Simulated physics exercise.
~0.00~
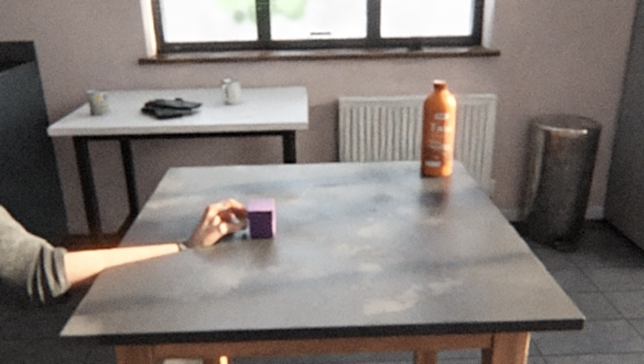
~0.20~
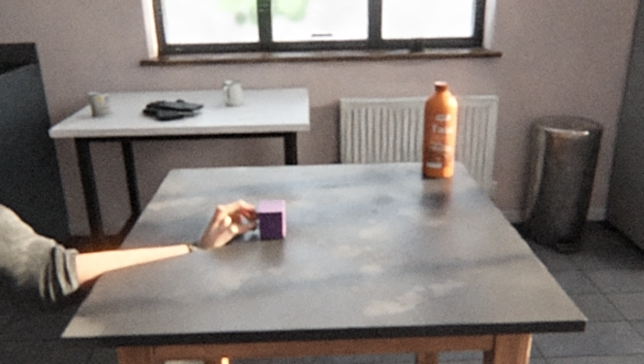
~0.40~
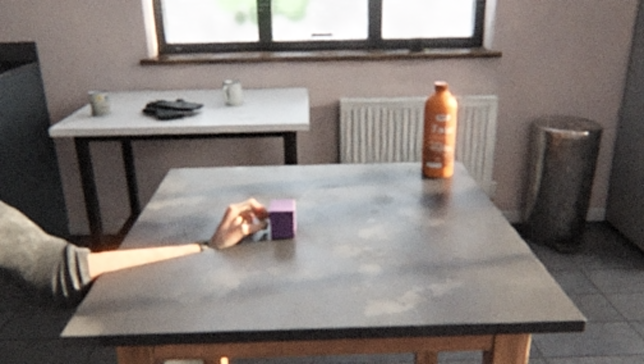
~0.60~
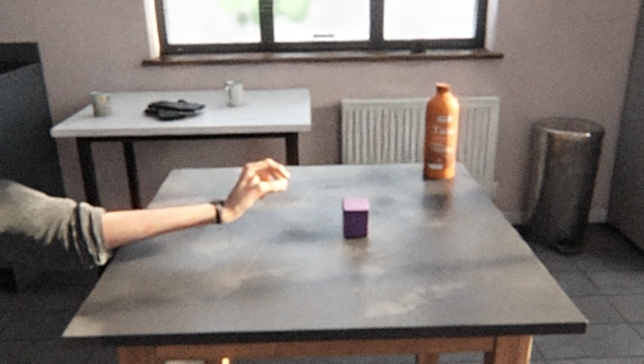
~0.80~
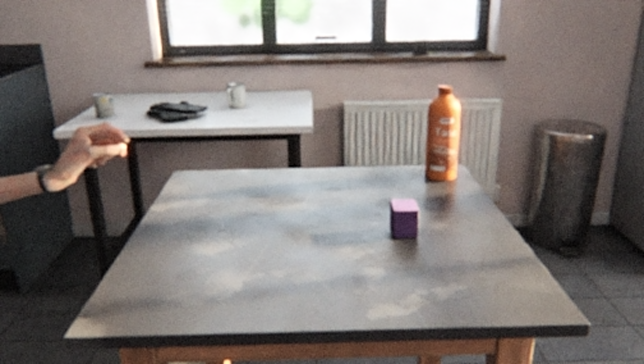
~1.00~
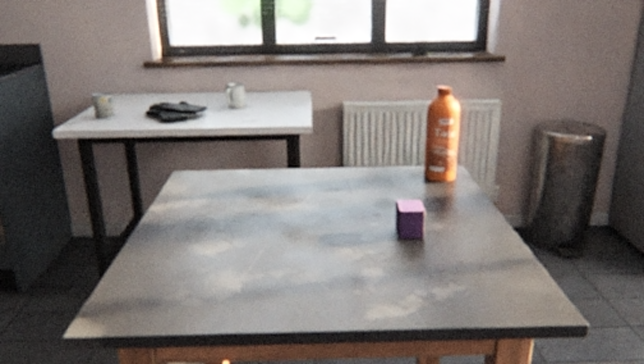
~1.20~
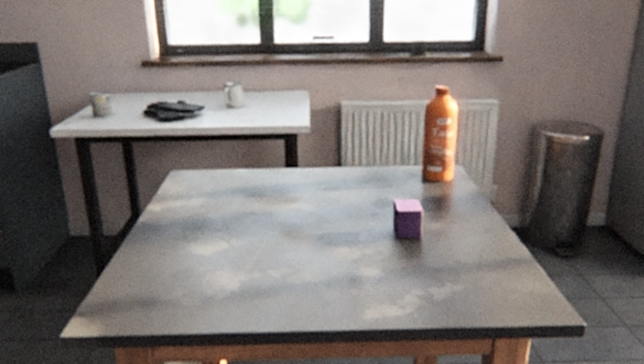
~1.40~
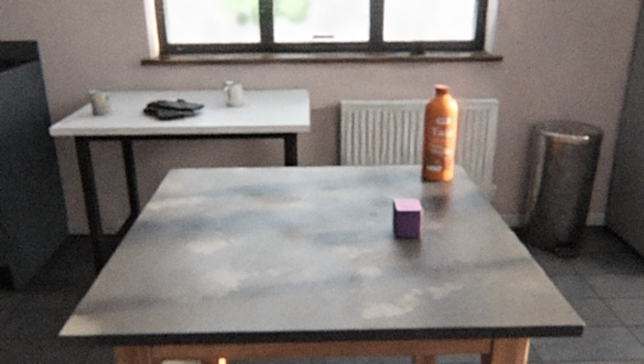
The clip shows a hand pushing a purple block rightward across a gray table, then letting go and withdrawing to the left. The block slides on upright and comes to rest still on the table, while an orange bottle behind it stays in place.
